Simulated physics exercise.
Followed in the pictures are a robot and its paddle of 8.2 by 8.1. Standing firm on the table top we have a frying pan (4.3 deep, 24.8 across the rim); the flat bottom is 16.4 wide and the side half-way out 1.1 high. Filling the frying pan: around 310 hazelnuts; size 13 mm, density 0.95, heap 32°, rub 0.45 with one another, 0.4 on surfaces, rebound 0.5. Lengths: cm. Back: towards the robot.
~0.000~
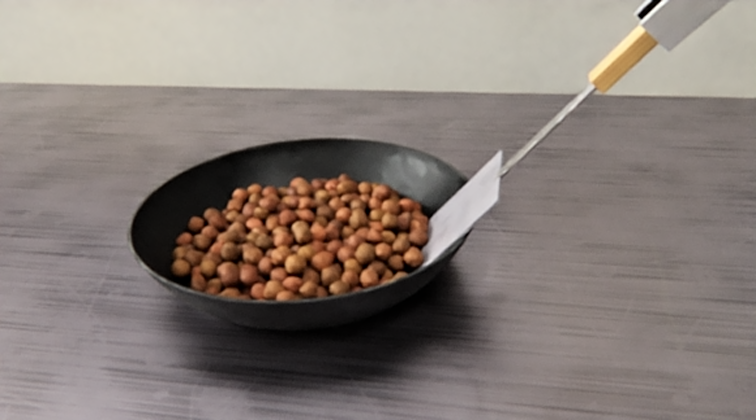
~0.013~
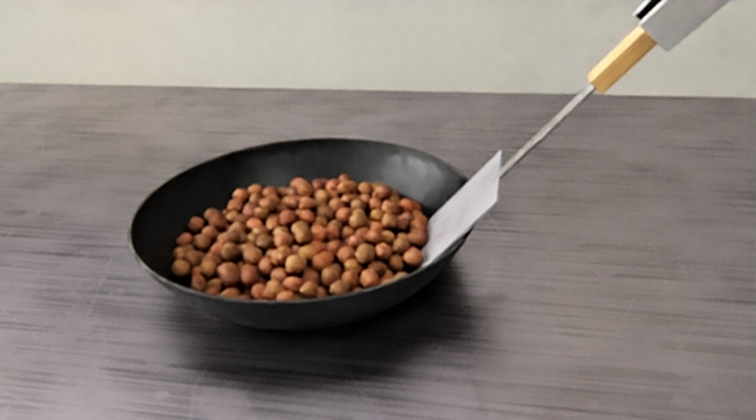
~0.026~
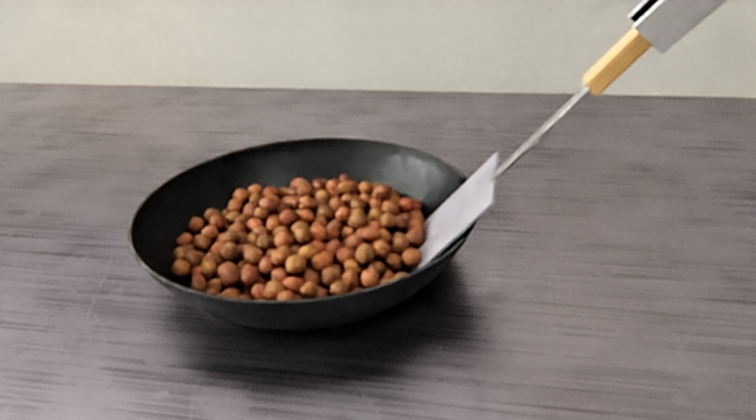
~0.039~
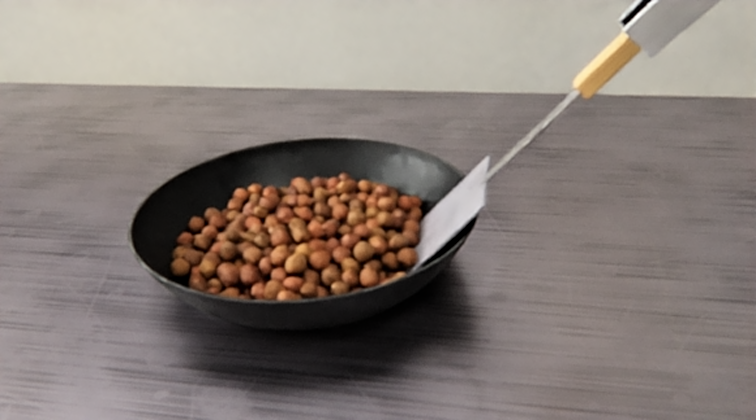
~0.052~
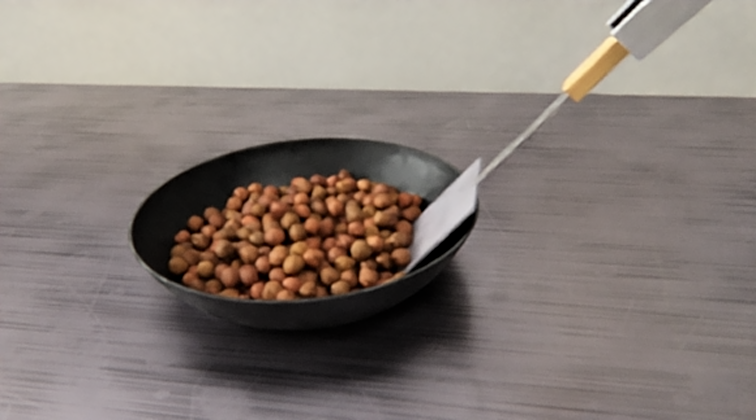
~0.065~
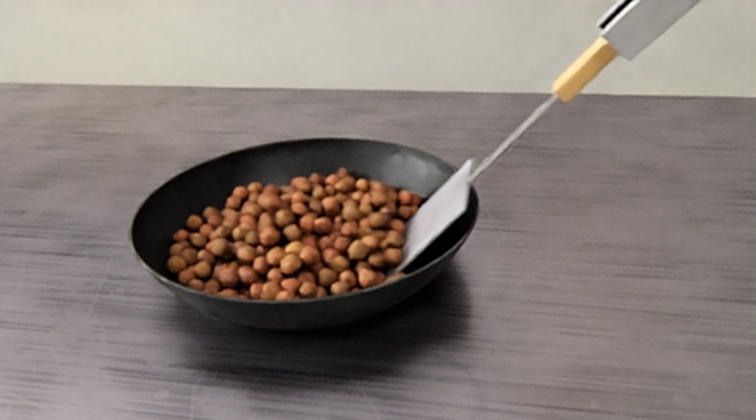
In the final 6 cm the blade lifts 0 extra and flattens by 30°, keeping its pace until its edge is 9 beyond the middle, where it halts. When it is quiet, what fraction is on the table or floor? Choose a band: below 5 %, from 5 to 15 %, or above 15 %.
From 5 to 15 %.
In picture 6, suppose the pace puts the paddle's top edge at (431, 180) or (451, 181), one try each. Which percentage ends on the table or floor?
Try one roughly 15 per cent; try two roughly 10 per cent.
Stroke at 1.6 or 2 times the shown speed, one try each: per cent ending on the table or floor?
First try around 10 %, second try around 15 %.
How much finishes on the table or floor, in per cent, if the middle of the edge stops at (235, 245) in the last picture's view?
My guess is roughly 0 percent.
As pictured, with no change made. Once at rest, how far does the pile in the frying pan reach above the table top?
Some 6.0 cm above the table.
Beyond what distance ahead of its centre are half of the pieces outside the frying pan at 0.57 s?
That distance is around 16 cm.
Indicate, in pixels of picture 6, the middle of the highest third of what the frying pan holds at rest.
Centre: Roughly (207, 201).
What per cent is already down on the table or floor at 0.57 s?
It works out to about 8 in a hundred.
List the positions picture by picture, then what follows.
The paddle top edge at (501, 174), sloping 49°; upper third of the load around (308, 230), from x 180 to 420, top at y 185; 312 in the frying pan, in the first frame.
The paddle top edge at (500, 175), sloping 49°; upper third of the load around (308, 229), from x 180 to 420, top at y 185, in the second frame.
The paddle top edge at (496, 176), sloping 49°; upper third of the load around (309, 230), from x 180 to 415, top at y 180, in the third frame.
The paddle top edge at (487, 179), sloping 49°; upper third of the load around (315, 227), from x 180 to 415, top at y 180, in the fourth frame.
The paddle top edge at (478, 181), sloping 49°; upper third of the load around (307, 226), from x 180 to 415, top at y 180, in the fifth frame.
The paddle top edge at (469, 182), sloping 49°; upper third of the load around (306, 225), from x 175 to 415, top at y 175; 312 in the frying pan, in the sixth frame.
After 0.19 s, sloping 49°, highest piece 4 above the table; 312 in the frying pan.
After 0.31 s, sloping 38°, highest piece 6 above the table; 312 in the frying pan.
After 0.57 s, sloping 19°, highest piece 6 above the table; 286 in the frying pan, 25 on the table or floor, 1 on the blade or in flight.
After 1.62 s, sloping 19°, highest piece 6 above the table; 285 in the frying pan, 27 on the table or floor.
In the end, 285 in the frying pan, 27 on the table or floor. That is 9 % on the table or floor.
